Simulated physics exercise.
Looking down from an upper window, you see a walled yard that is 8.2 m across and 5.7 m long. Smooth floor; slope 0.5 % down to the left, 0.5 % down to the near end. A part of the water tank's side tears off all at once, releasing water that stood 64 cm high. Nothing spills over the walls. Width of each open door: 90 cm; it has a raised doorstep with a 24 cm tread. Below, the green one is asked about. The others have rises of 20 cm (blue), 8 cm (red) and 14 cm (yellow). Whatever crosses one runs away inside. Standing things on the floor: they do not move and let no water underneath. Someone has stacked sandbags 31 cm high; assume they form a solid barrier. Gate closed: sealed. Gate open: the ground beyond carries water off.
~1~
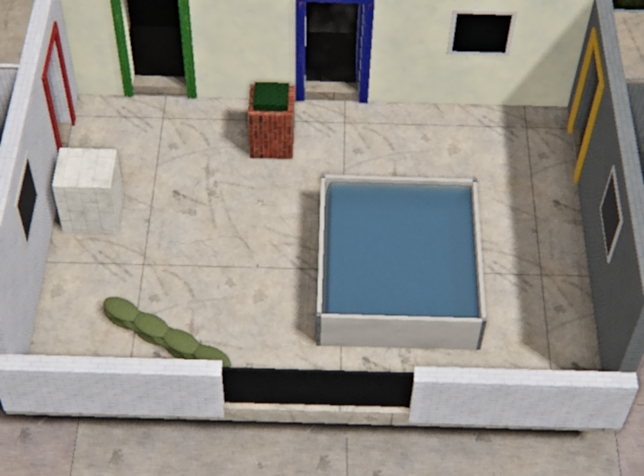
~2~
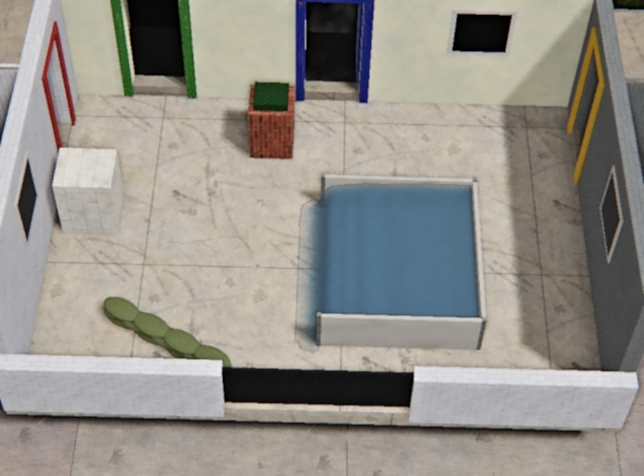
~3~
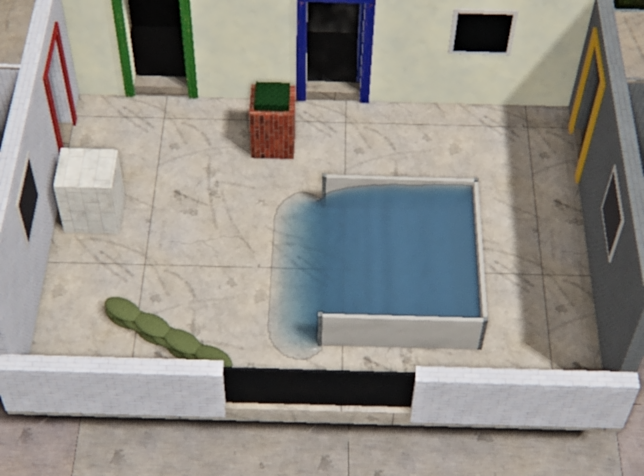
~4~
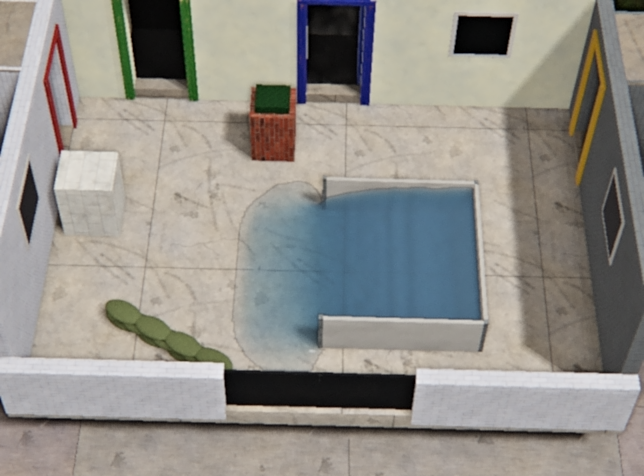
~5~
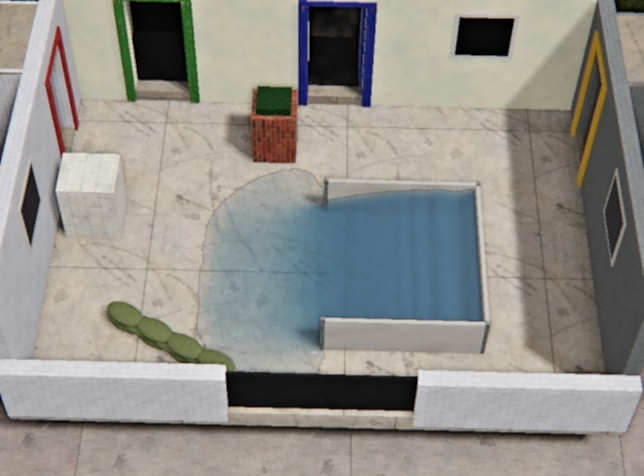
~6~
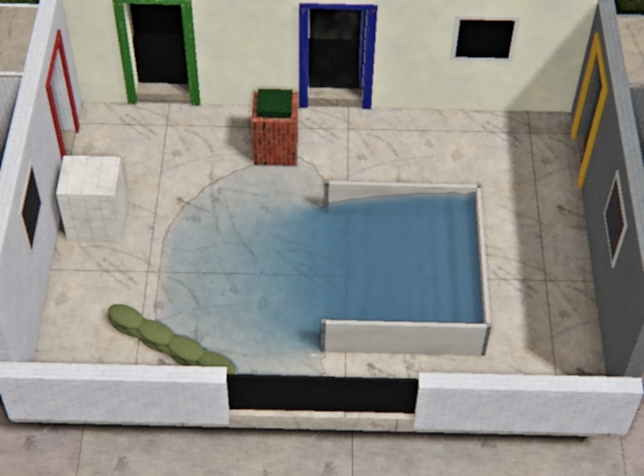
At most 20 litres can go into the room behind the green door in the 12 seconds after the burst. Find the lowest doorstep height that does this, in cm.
The lowest height is about 17 cm.
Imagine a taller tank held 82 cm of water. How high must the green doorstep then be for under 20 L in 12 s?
Roughly 23 cm high.
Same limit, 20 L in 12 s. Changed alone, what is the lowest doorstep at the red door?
For red: Close to 22 cm.
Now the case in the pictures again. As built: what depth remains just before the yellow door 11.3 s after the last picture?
10.5 cm.
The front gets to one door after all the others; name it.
Last: Yellow.
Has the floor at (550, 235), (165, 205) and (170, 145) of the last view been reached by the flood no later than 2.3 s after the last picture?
One by one: Clear, drenched, drenched.
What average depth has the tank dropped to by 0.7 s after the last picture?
Averaged depth comes out at about 35 cm.
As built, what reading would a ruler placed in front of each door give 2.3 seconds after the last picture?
Centimetres: Green = 10, blue = 0, red = 11, yellow = 0.
Then, 0.7 s after the last picture water covers 35 % of the floor, deepest (38 cm) near (49, 281); it has not reached the green door.
Then, 2.3 s after the last picture water covers 50 % of the floor, deepest (48 cm) near (79, 122); 10 cm at the green door, 0 litres in over its 23 cm doorstep.
Then, 11.3 s after the last picture water covers 95 % of the floor, deepest (14 cm) near (605, 408); 8 cm at the green door, 1 litre in over its 23 cm doorstep.
At the green door as built, the water peaked near 23 cm, 3.7 s after the last picture.
With a doorstep of 14.5 cm, 42 litres would have come in within the 12 s; with 20 cm, 7 litres. So under 20 litres takes about 17 cm.
